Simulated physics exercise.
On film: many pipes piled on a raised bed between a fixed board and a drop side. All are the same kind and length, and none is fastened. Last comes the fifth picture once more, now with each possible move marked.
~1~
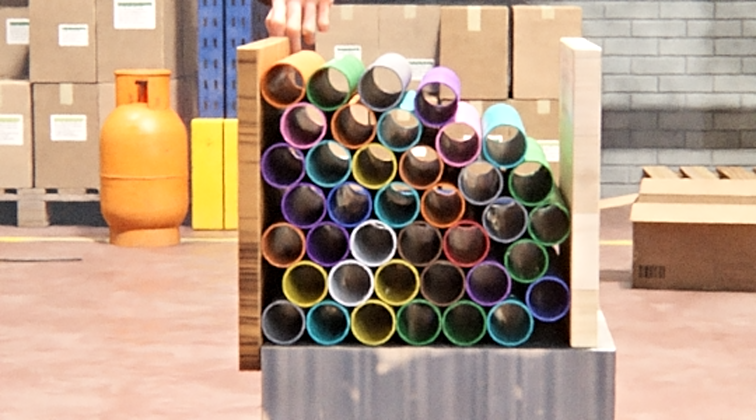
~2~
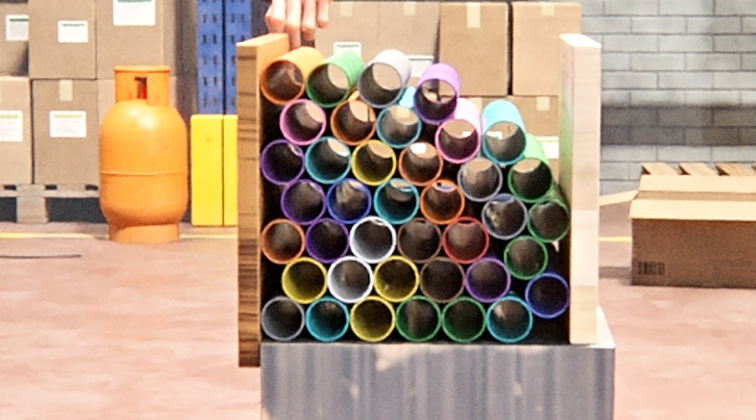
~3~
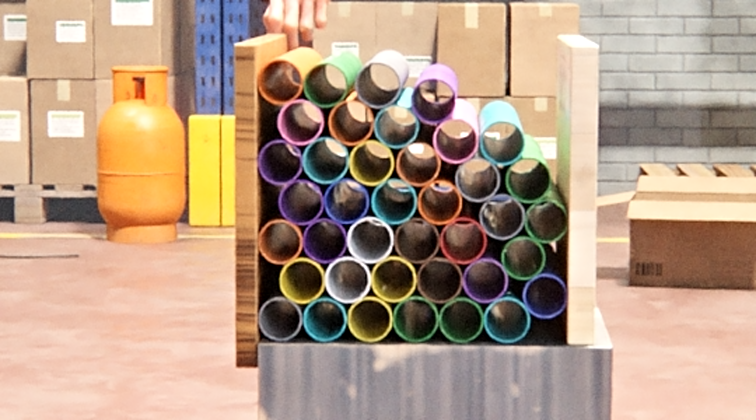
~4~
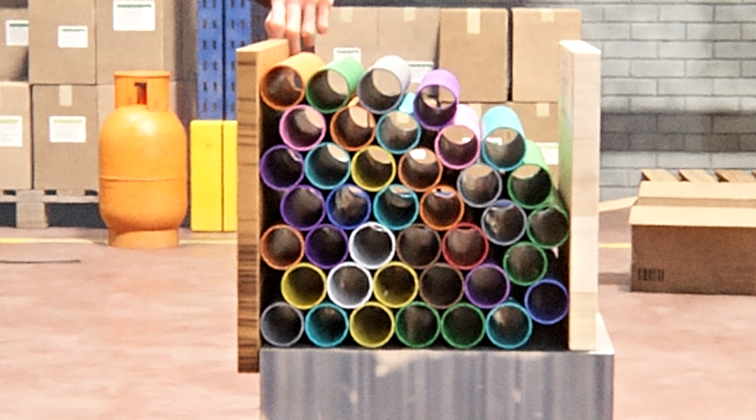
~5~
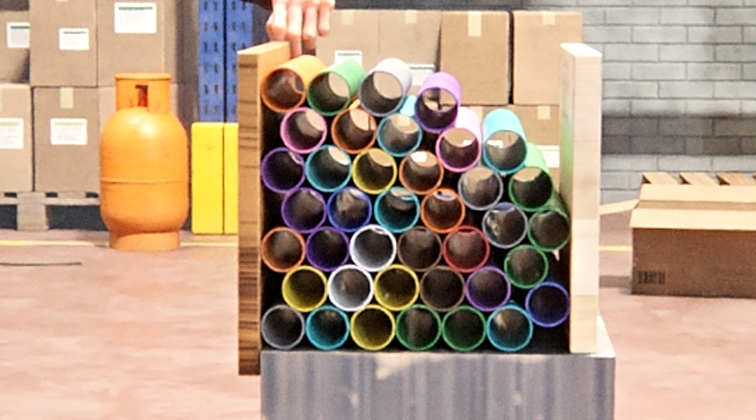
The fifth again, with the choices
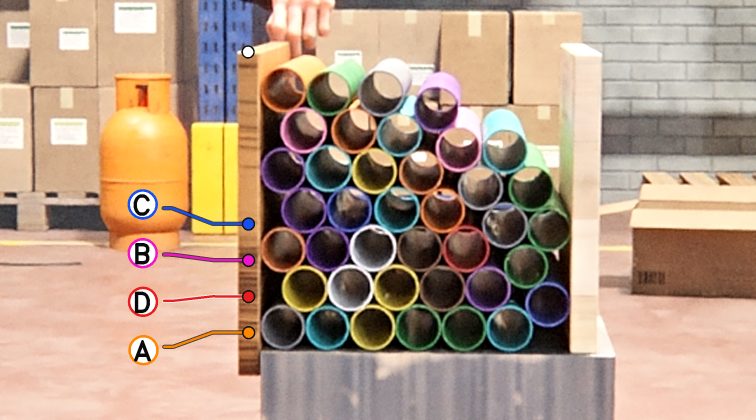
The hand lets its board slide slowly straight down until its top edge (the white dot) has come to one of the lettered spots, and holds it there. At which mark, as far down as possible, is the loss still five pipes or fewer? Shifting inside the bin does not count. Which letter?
It can be let down to B.
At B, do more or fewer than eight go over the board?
It loses fewer than eight.
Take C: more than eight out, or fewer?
Fewer than eight.
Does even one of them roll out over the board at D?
Yes, at D.
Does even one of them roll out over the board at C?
At C: Yes.
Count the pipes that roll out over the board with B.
At B the number is four.
On the marked copy, A at (248, 332); B at (248, 260); C at (248, 224); D at (248, 297); the white dot at (248, 52).
Following B. Soon after the start, top of the board (260, 143).
Later, top of the board (261, 246).
In the end, top of the board (261, 259), four out over the board.
As for the rest, A more than five out over the board; C four out over the board; D more than five out over the board.
